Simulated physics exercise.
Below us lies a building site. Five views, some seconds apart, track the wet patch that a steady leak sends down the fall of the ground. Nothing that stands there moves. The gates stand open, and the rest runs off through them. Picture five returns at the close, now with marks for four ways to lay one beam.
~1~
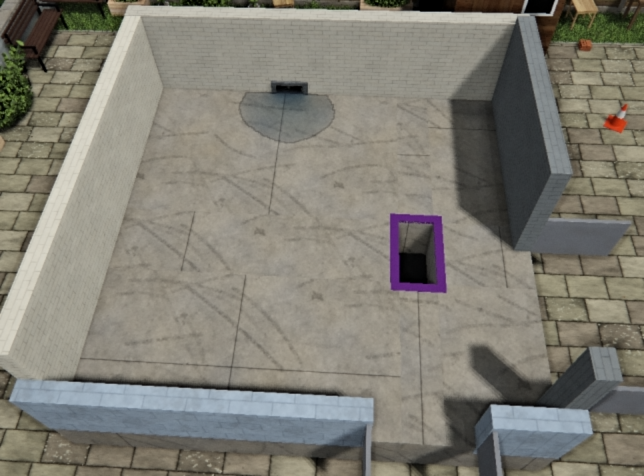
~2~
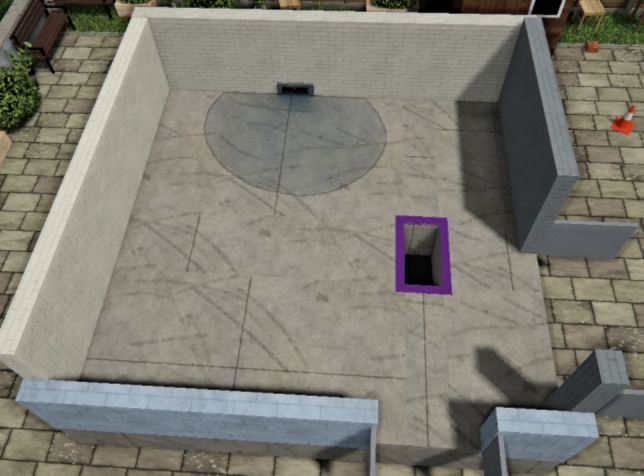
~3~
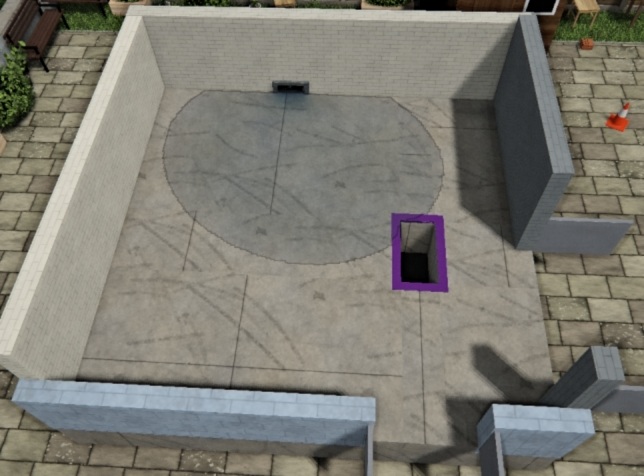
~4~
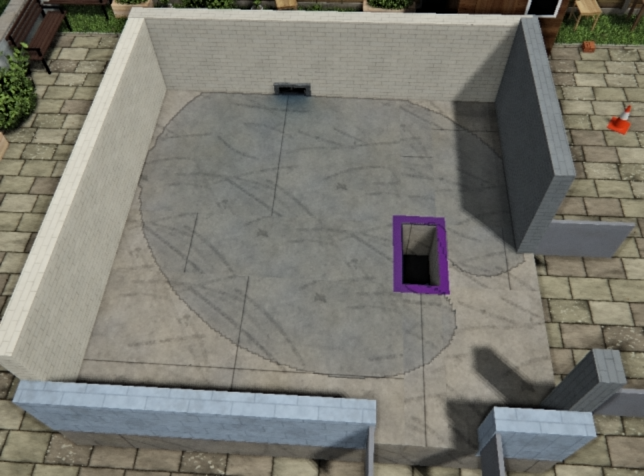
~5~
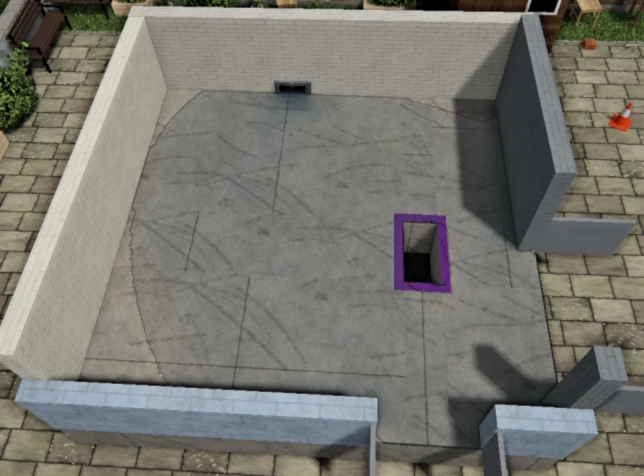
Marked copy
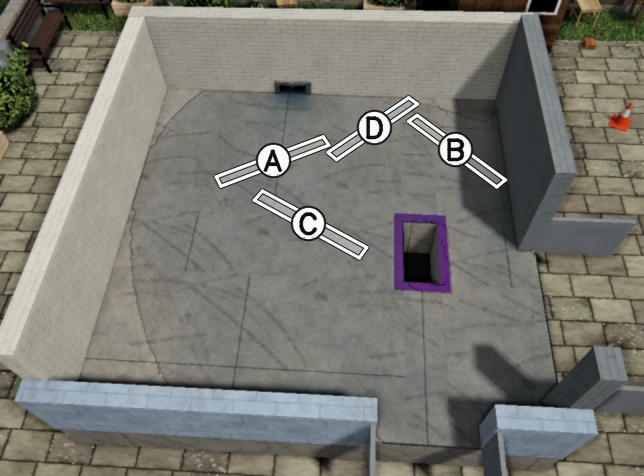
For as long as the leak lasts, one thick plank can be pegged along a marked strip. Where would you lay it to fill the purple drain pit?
Take C.
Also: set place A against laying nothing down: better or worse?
Place A is worse.
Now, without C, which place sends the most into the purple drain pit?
Place B.
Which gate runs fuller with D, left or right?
More leaves on the right.
On the marked copy, A from (218, 181) to (325, 140); B from (412, 118) to (501, 183); C from (258, 195) to (363, 252); D from (332, 156) to (413, 100).
If A is chosen, about 14 % of the stream goes into the purple drain pit, about 86 % out by the gates.
If B is chosen, about 26 % of the stream goes into the purple drain pit, about 74 % out by the gates.
If C is chosen, about 41 % of the stream goes into the purple drain pit, about 59 % out by the gates.
If D is chosen, about 15 % of the stream goes into the purple drain pit, about 85 % out by the gates.
